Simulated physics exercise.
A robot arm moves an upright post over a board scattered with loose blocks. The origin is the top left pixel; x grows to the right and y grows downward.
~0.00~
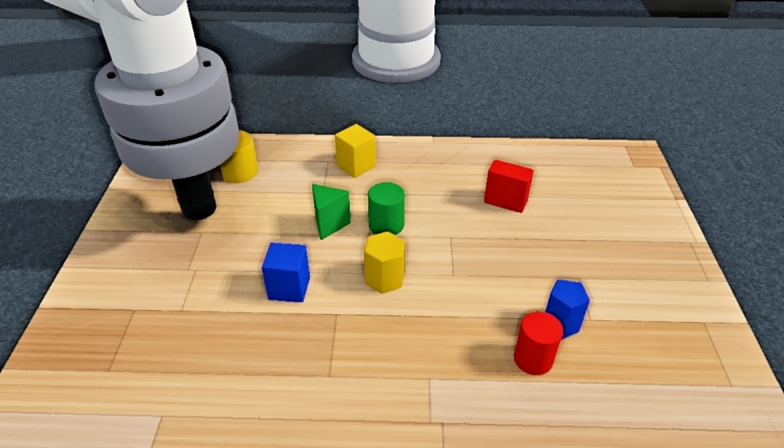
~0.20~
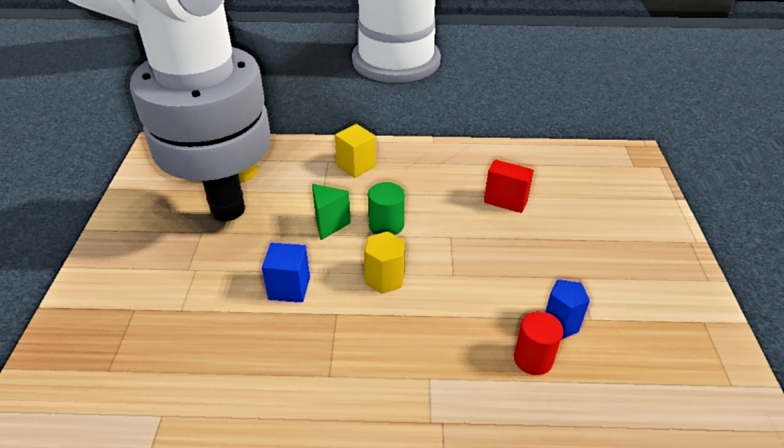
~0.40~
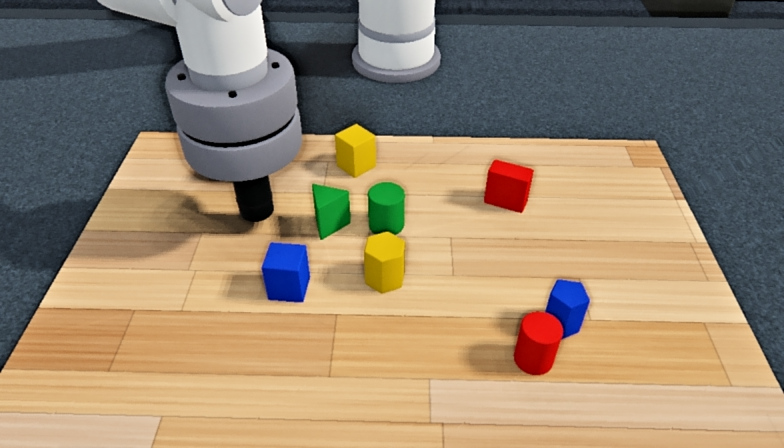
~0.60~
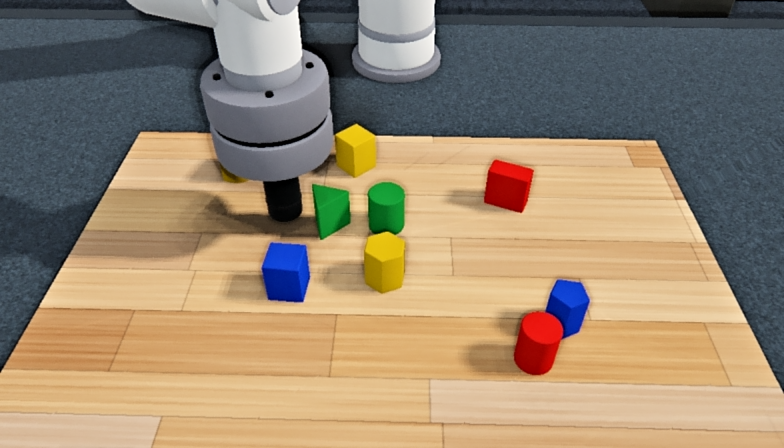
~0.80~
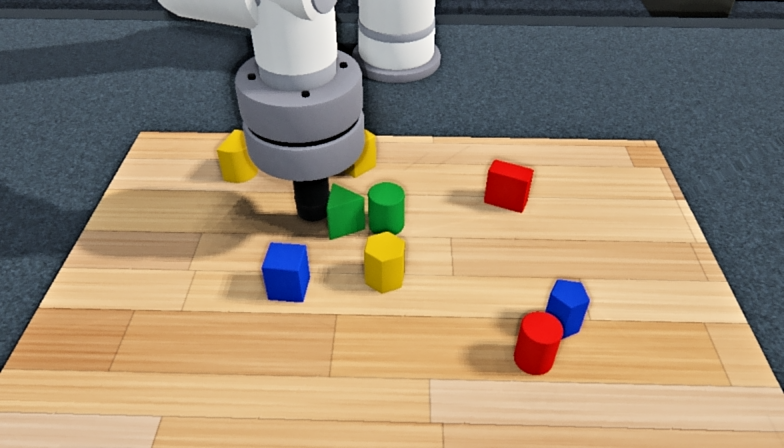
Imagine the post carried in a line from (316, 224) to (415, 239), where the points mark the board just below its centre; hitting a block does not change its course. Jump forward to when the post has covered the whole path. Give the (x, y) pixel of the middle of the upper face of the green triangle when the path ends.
It ends at (439, 221).
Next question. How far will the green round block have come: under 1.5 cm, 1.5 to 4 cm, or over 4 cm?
Over 4 cm.
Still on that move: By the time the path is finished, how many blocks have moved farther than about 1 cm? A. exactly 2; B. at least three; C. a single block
Letter A.
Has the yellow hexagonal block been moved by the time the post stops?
I expect not.
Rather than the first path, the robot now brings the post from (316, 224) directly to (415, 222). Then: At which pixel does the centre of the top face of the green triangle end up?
It should be at about (396, 212).
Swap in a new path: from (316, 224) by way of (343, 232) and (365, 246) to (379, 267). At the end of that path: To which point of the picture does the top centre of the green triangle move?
Its top middle will sit at (403, 217).
On the path given first. One third of the way, post (348, 216); green triangle (374, 206), turned 30° clockwise; green round block (398, 192).
Two thirds of the way, post (382, 221); green triangle (407, 214), turned 20° clockwise; green round block (418, 190).
At the end, post (415, 226); green triangle (439, 221), turned 40° clockwise; yellow hexagonal block not moved; green round block (437, 187).
